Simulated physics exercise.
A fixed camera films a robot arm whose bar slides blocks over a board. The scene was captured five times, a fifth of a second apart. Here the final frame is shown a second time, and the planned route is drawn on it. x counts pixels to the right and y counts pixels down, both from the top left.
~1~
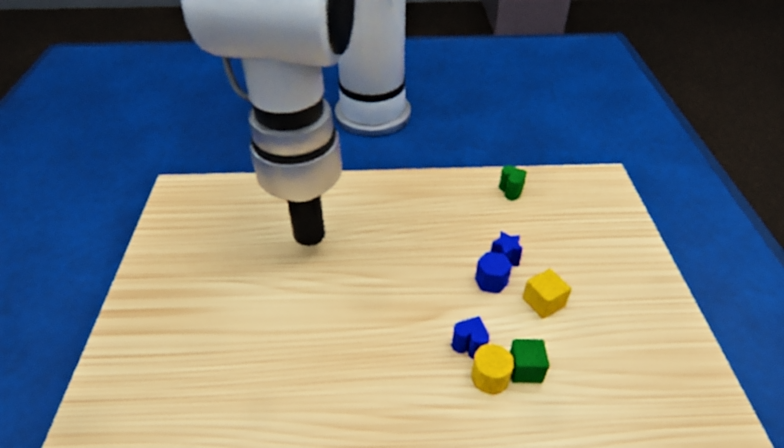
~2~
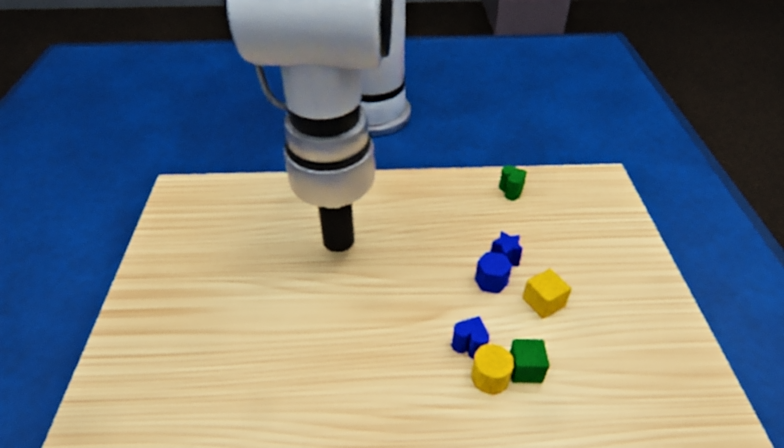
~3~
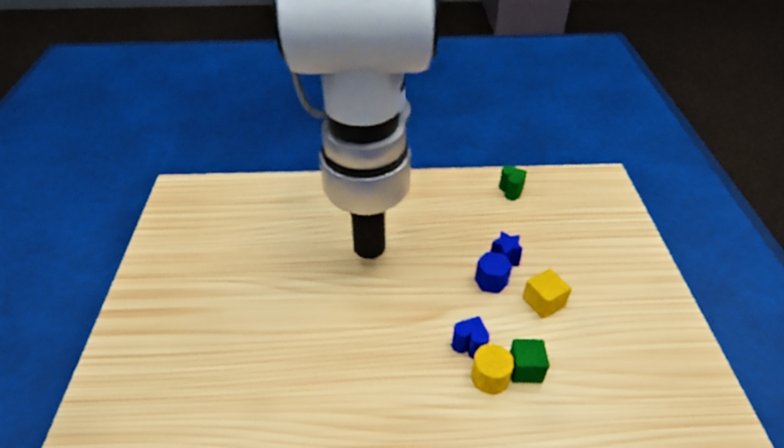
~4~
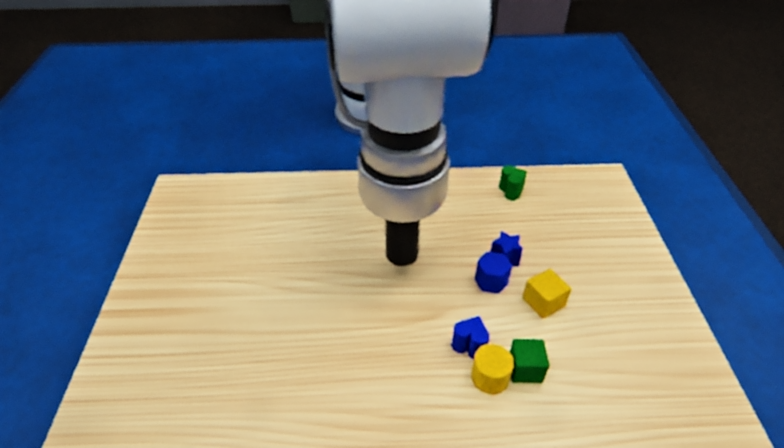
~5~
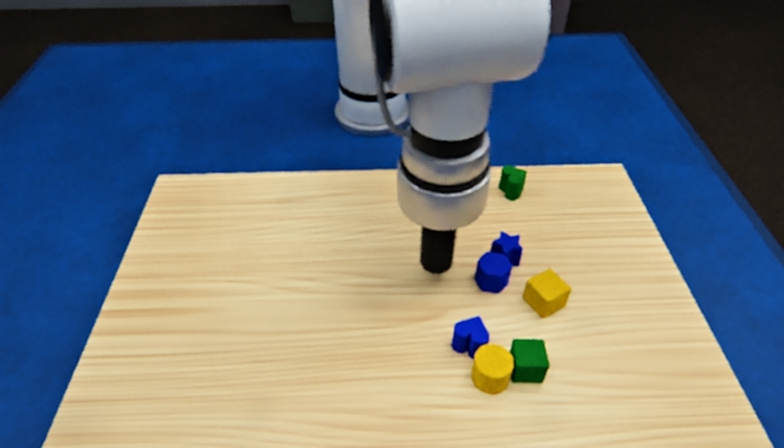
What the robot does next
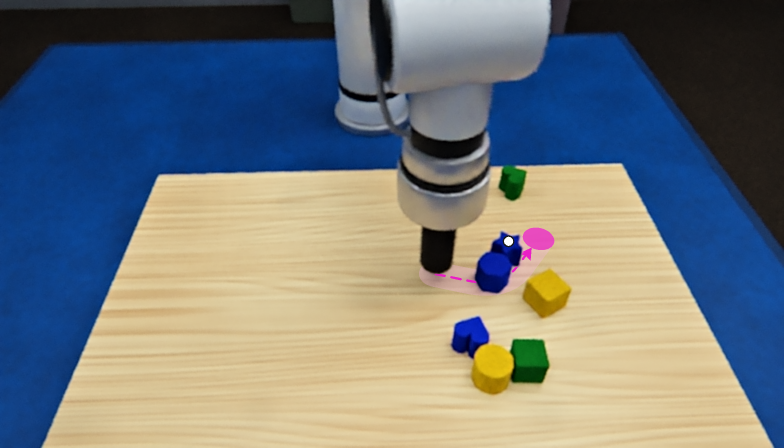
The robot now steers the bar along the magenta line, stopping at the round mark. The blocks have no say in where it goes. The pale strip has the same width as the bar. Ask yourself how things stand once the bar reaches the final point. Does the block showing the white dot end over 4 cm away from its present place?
My answer is yes.
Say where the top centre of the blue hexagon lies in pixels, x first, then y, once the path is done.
The middle of its upper face should be somewhere near (558, 254).
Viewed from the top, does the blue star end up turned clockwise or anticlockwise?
I'd predict that, seen from above, the blue star rotates counter-clockwise.
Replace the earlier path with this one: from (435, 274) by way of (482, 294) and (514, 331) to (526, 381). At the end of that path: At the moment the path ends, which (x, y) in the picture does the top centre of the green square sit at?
When the path ends, it will be at (546, 398).
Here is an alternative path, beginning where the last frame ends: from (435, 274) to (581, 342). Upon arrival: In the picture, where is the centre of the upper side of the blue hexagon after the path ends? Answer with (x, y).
The centre of its top will be at (518, 264).
The line goes from (435, 274) over (482, 282) and (518, 265) to (539, 239); the dot is on the blue star.
On the path given first. One third of the way, bar (485, 270); blue hexagon (521, 265).
Two thirds of the way, bar (521, 253); blue hexagon (555, 256), turned 30° clockwise; blue star (517, 228), turned 55° anticlockwise; yellow square (555, 287).
At the end, bar (542, 226); blue heart block unmoved; blue hexagon (558, 254), turned 50° clockwise; blue star (518, 211), turned 110° anticlockwise; yellow square (555, 287).
